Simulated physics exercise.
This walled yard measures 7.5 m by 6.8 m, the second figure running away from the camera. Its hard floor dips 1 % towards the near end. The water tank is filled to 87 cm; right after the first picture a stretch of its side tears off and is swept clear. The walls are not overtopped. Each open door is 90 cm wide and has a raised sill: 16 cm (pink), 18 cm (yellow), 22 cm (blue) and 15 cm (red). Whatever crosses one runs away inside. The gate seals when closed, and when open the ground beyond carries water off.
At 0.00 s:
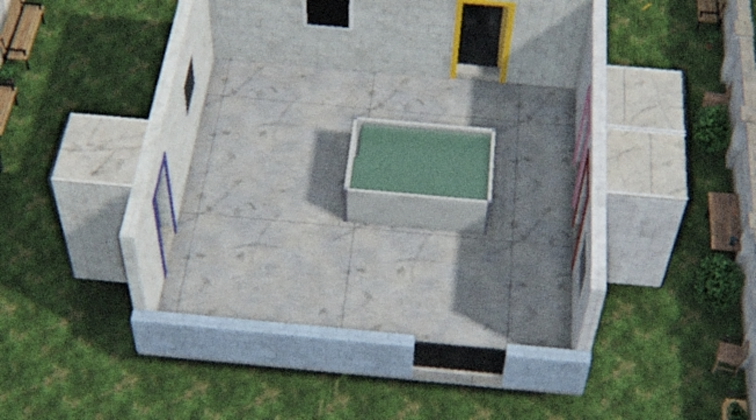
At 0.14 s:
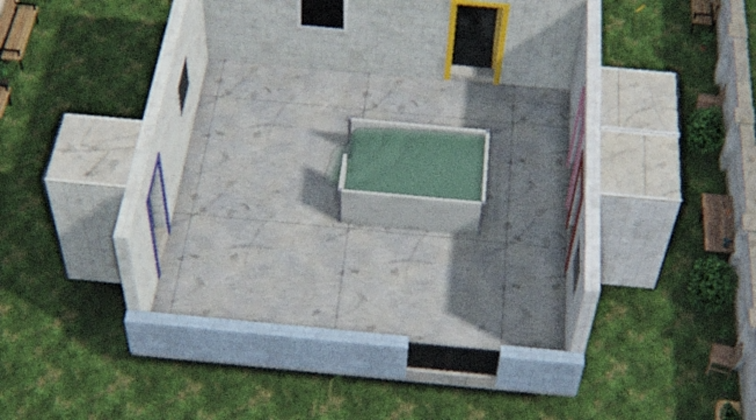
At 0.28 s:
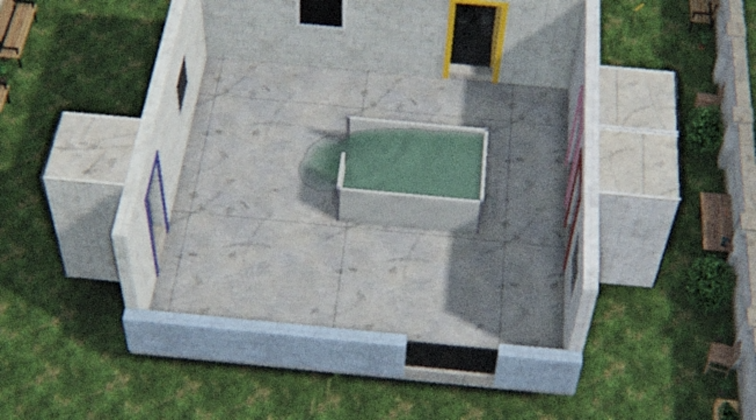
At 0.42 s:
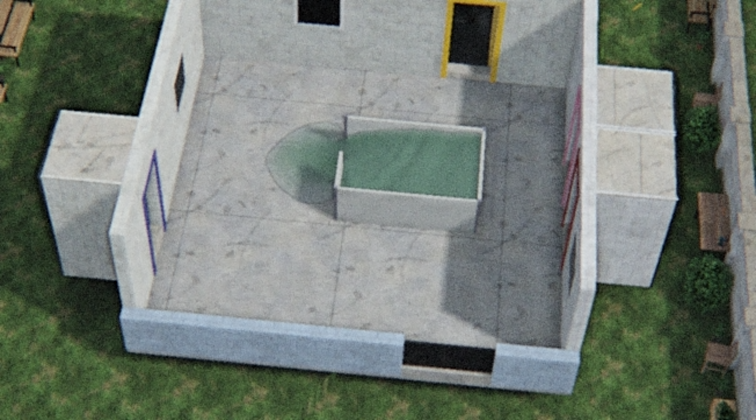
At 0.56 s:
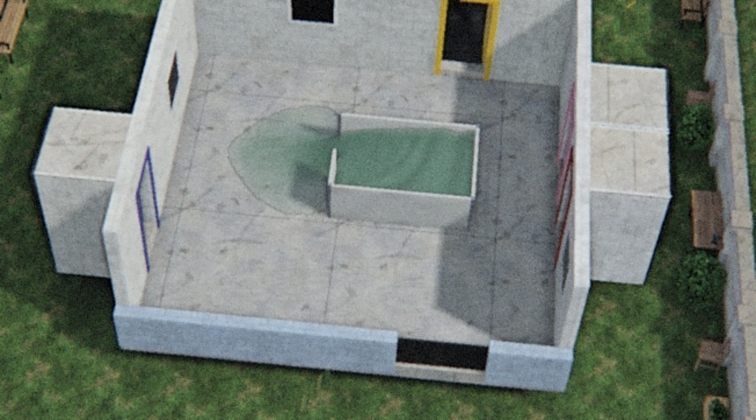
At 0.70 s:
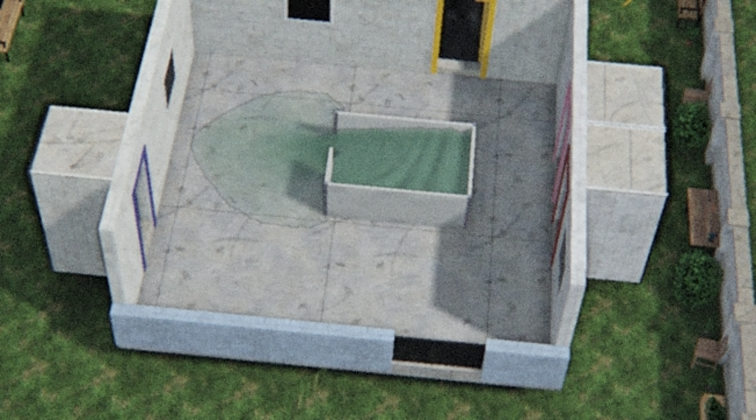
Walled yard with a hard floor, green water pouring from the open left side of a tank and spreading leftward across the paving.
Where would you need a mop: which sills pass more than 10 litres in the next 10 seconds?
Door by door: At the pink door it stays under the limit; at the yellow door it stays under the limit; at the blue door it stays under the limit; at the red door it keeps below the limit.
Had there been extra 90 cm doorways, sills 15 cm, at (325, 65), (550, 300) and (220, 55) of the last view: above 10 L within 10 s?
In turn: Below, under, past it.
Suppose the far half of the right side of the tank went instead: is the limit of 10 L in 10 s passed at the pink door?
Then: Pink above.
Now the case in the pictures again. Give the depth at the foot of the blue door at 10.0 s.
Roughly 6.0 cm deep.
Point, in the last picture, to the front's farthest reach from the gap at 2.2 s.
Near (134, 319).
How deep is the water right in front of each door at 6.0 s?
In cm: Pink 0, yellow 3, blue 10, red 0.
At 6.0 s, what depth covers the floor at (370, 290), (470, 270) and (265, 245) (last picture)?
Roughly 3, 0 and 1 cm, in turn.
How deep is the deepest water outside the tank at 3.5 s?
Roughly 30 cm.
After 1.4 s water covers 30 % of the floor and is deepest (47 cm) near (329, 157); pink door not reached, yellow door not reached, blue door not reached, red door not reached.
After 2.2 s water covers 30 % of the floor and is deepest (46 cm) near (194, 55); pink door not reached, yellow door not reached, blue door 16 cm at the sill, 0 L in, red door not reached.
After 3.5 s water covers 35 % of the floor and is deepest (30 cm) near (183, 143); pink door not reached, yellow door not reached, blue door 12 cm at the sill, 0 L in, red door not reached.
After 6.0 s water covers 80 % of the floor and is deepest (25 cm) near (132, 328); pink door not reached, yellow door 3 cm at the sill, 0 L in, blue door 10 cm at the sill, 0 L in, red door not reached.
After 10.0 s water covers 95 % of the floor and is deepest (16 cm) near (132, 328); pink door 9 cm at the sill, 0 L in, yellow door 2 cm at the sill, 0 L in, blue door 6 cm at the sill, 0 L in, red door 14 cm at the sill, 0 L in.
